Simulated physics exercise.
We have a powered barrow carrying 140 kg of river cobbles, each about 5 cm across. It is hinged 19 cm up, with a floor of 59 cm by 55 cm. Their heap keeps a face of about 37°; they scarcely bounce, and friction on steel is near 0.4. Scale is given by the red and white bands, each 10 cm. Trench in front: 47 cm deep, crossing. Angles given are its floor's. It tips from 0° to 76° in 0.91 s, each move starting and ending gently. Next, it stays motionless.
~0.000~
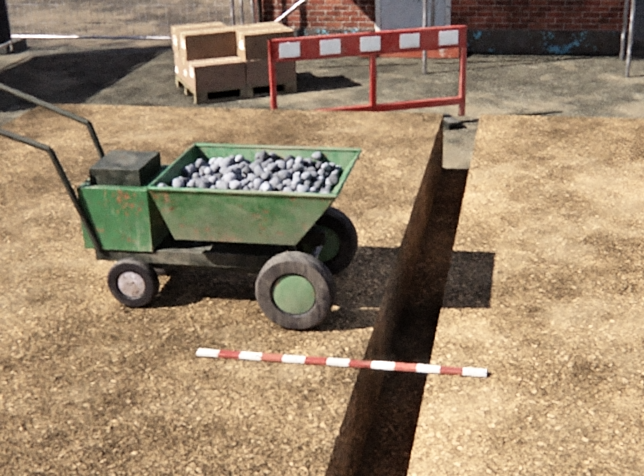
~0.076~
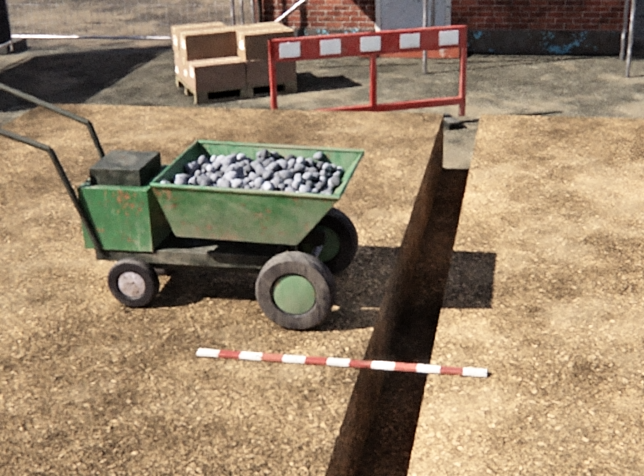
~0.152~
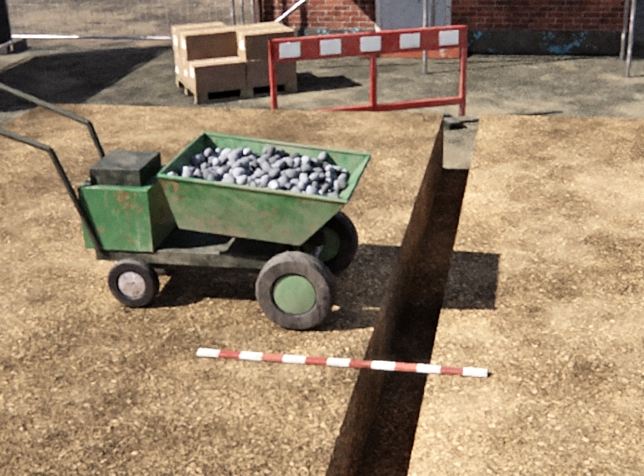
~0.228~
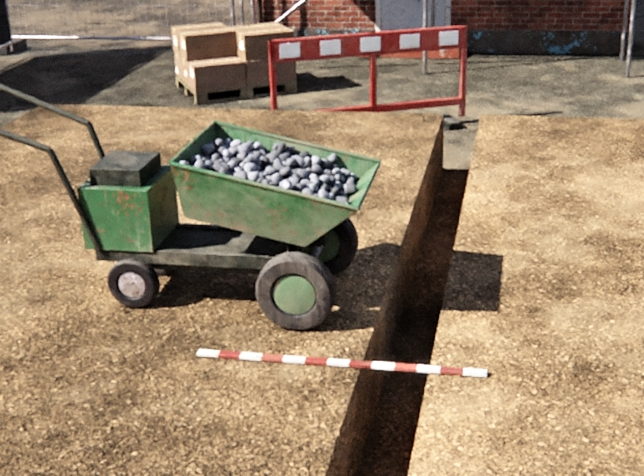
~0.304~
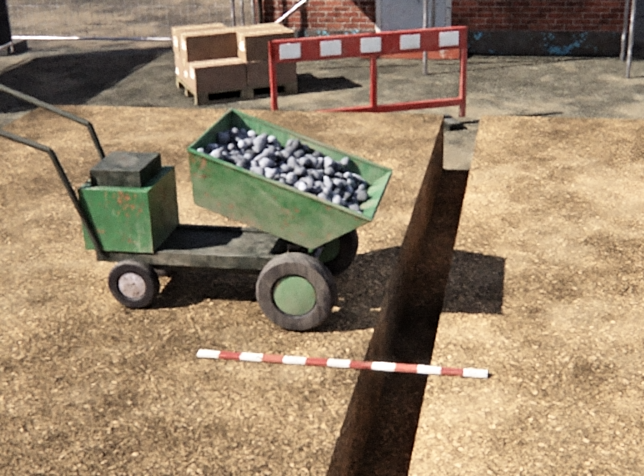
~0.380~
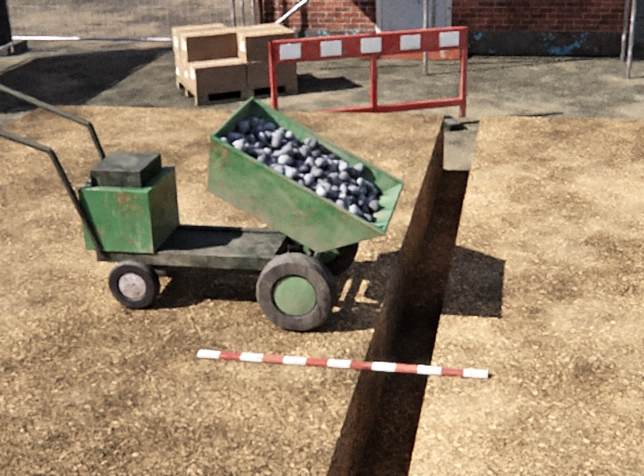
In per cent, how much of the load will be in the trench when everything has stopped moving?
Around 41 per cent of it.
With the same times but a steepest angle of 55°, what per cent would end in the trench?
Some 25% would finish there.
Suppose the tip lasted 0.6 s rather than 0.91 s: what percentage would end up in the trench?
Roughly 30 per cent would.
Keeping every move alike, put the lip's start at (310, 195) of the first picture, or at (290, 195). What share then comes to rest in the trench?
Some 75 and some 90 per cent, in that order.
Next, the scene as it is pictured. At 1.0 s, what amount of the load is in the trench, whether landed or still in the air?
About 15 per cent by then.
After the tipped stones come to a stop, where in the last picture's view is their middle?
I'd point somewhere around (466, 305).
After 0.7 s the floor is at 64°; 100 % in the tray; the foremost stones are at (417, 269).
After 1.0 s the floor is at 76°; 53 % in the tray, 13 % in the trench, 35 % past the trench; the foremost stones are at (520, 296).
After 1.4 s the floor is at 76°; 12 % in the tray, 29 % in the trench, 60 % past the trench; the foremost stones are past the picture's edge.
After 3.3 s the floor is at 76°; 0 % in the tray, 41 % in the trench, 59 % past the trench; the foremost stones are past the picture's edge.
